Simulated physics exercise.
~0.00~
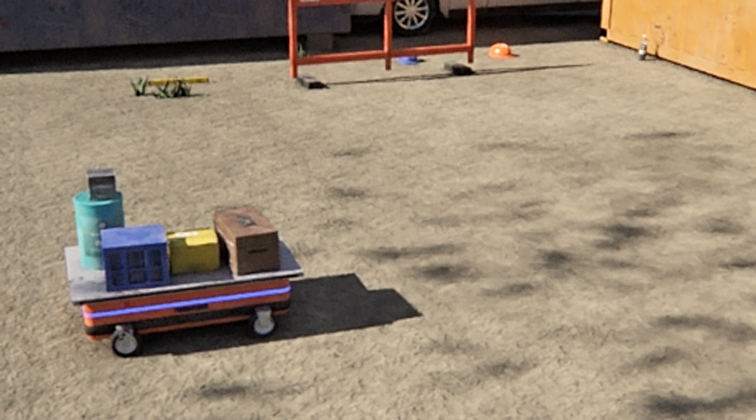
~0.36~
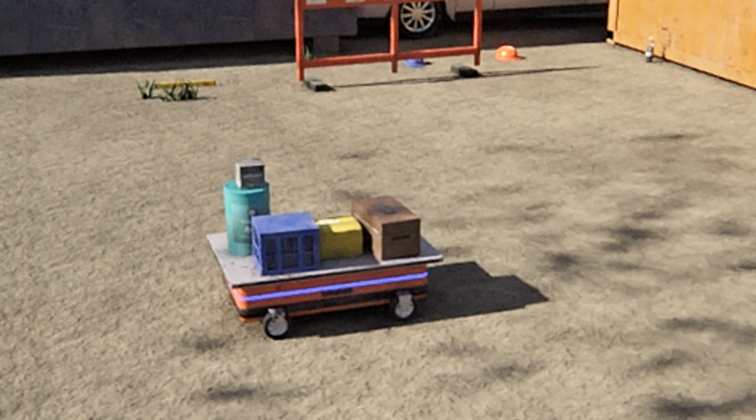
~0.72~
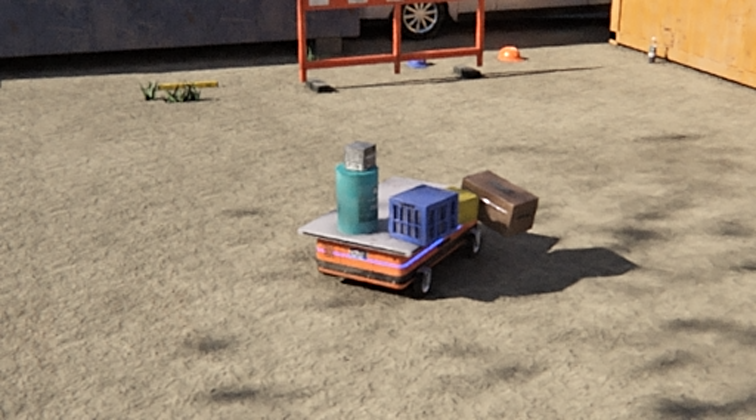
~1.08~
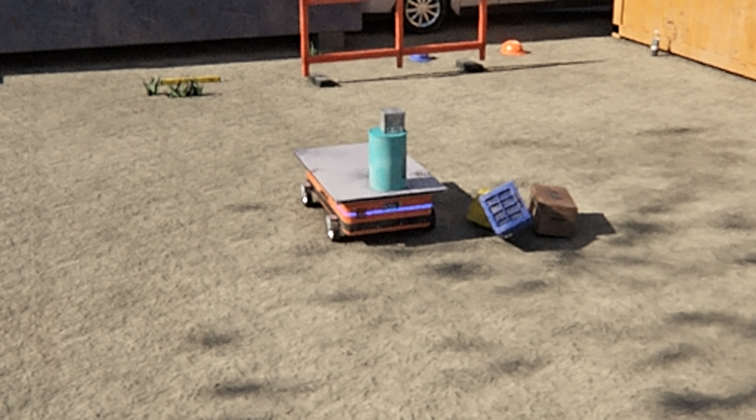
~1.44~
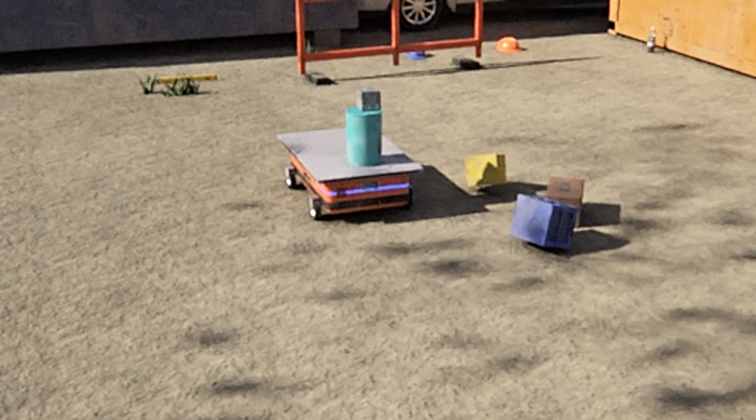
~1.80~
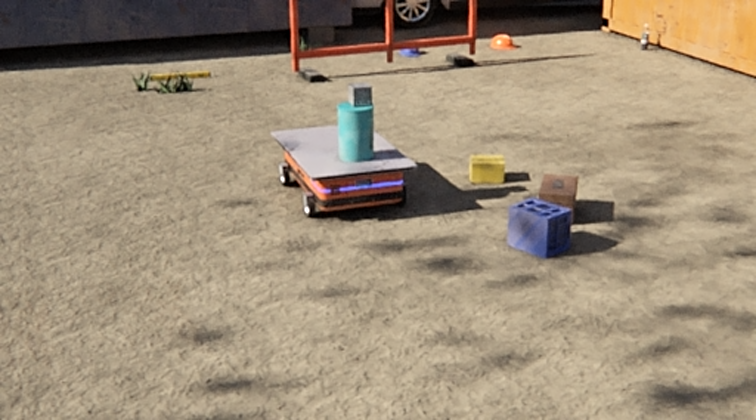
A loaded flat cart turns sharply and stops, spilling its crate, brown box and yellow box.
